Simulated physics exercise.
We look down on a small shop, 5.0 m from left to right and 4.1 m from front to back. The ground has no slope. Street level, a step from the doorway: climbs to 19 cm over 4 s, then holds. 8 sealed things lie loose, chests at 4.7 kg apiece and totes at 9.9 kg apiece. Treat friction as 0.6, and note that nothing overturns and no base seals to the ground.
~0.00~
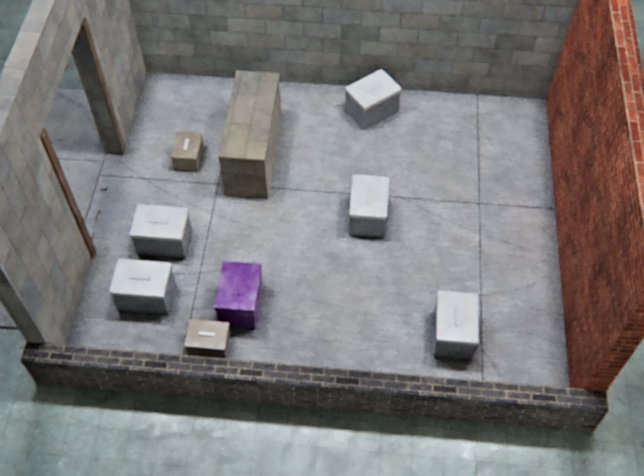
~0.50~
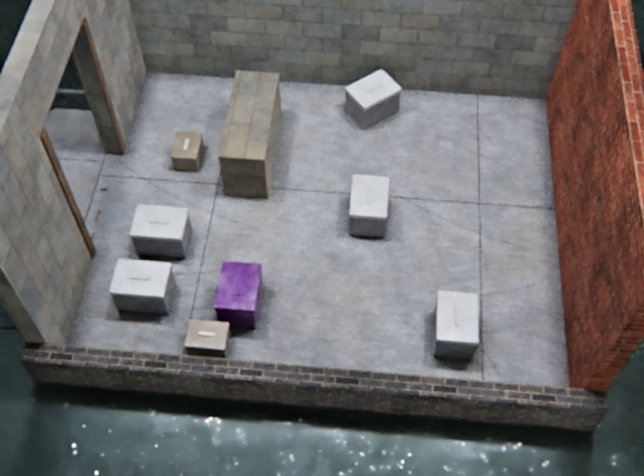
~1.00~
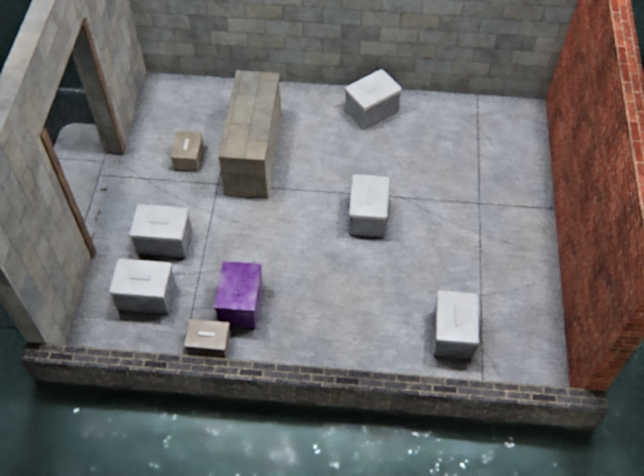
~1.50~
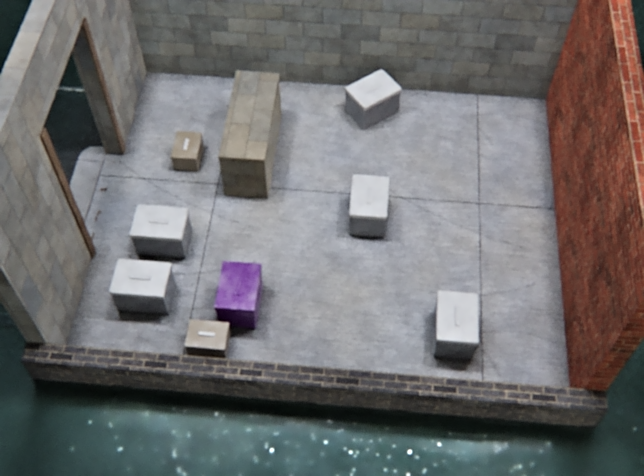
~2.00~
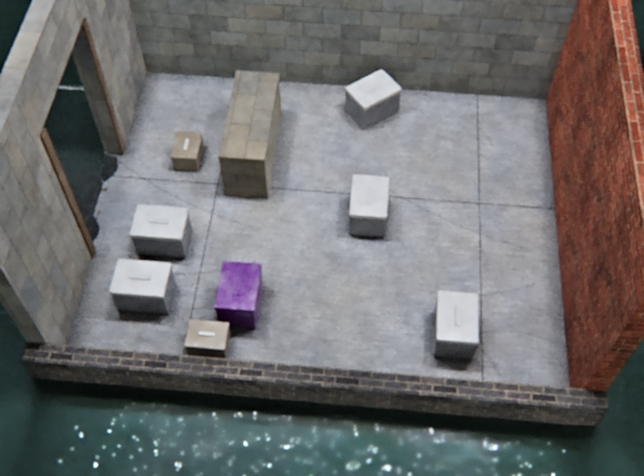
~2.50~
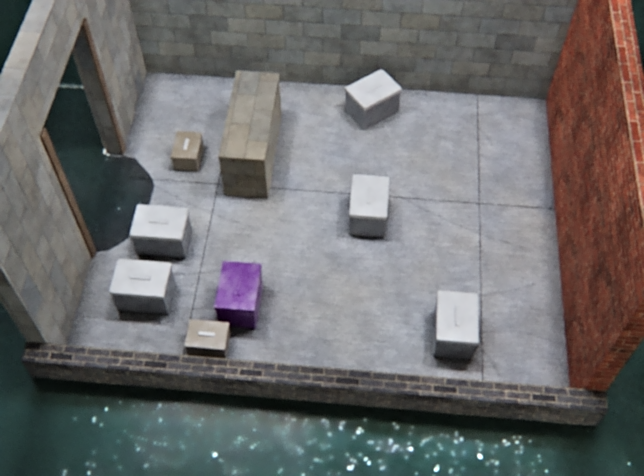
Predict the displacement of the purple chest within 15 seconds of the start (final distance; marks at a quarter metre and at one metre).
Within the time, the purple chest covers a great distance.
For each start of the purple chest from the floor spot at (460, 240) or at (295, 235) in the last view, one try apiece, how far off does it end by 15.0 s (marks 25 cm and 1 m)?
First try: It covers a big distance; second try: It covers a big distance.
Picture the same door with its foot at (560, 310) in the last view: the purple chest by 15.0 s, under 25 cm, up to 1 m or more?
In that case the purple chest goes a long way.
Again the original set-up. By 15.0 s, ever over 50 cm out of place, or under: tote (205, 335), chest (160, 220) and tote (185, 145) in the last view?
Note - in order: Smaller; farther; farther.
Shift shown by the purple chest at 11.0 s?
Roughly 300 centimetres by that point.
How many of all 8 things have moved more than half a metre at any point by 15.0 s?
Total: 6.
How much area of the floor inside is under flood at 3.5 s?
About 2.0 m2.
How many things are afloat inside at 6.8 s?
Tally: 3 of them.
After 3.5 s the purple chest is near (238, 285), 0.0 m from its start, aground; 0 afloat.
After 6.8 s the purple chest is near (335, 342), 1.2 m from its start, afloat; 3 afloat.
After 11.0 s the purple chest is near (516, 272), 2.8 m from its start, afloat; 7 afloat.
After 15.0 s the purple chest is near (470, 85), 3.7 m from its start, afloat; 7 afloat.
